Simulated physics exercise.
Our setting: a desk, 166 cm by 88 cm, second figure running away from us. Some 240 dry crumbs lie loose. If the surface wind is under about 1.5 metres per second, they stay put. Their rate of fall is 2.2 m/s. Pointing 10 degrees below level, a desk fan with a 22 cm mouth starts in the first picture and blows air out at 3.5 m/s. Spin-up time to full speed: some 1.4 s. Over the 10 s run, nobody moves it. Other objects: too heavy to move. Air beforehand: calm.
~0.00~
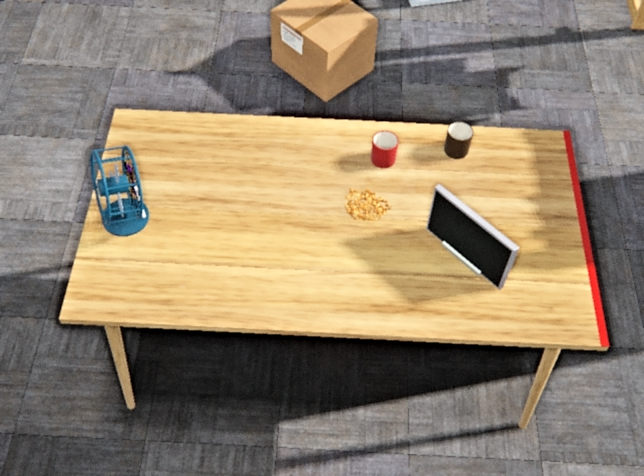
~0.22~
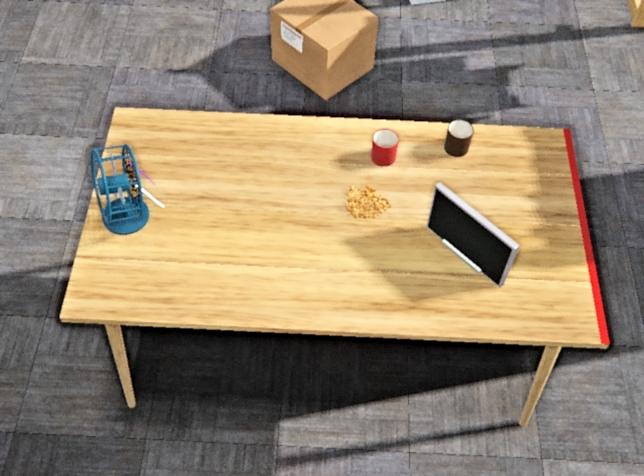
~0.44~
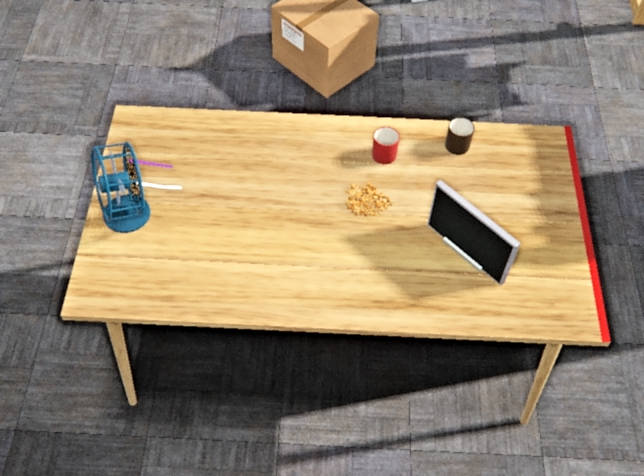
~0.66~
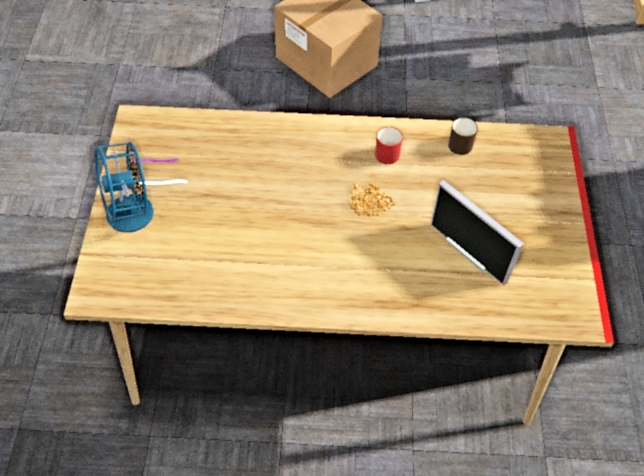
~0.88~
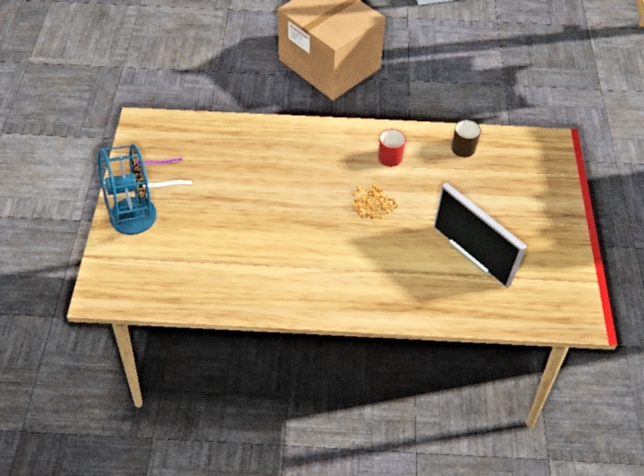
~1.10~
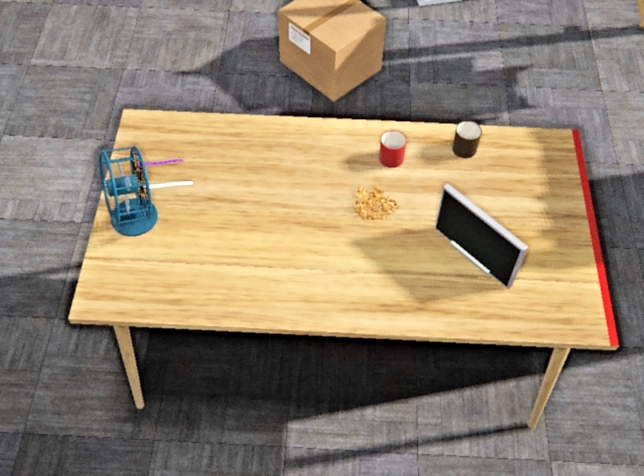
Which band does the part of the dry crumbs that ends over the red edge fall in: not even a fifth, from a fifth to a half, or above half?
I'd bet the portion over that edge ends up exceeding one half.
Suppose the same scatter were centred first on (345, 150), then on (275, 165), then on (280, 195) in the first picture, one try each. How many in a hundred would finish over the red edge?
In that order: 0 %, 5 %, 80 %.
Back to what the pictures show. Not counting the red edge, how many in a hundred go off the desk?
Roughly 0 %.
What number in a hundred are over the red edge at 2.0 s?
About 40 per cent.
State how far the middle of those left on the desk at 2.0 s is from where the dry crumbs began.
Around 45 cm from the start.
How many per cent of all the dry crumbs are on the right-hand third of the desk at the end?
Something close to 20 % ends up there.
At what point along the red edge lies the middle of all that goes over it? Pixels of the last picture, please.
Near (593, 208).
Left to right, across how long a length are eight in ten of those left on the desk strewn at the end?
The middle group spans some 50 cm.
After 2.0 s, 42 % are over the red edge; the middle of those still in play is near (547, 218); 5 % have settled or left.
After 3.2 s, 57 % are over the red edge; the middle of those still in play is near (514, 215); 60 % have settled or left.
After 5.5 s, 72 % are over the red edge; the middle of those still in play is near (508, 220); 76 % have settled or left.
After 10.0 s, at the end, 77 % are over the red edge; the middle of those still in play is near (476, 218).
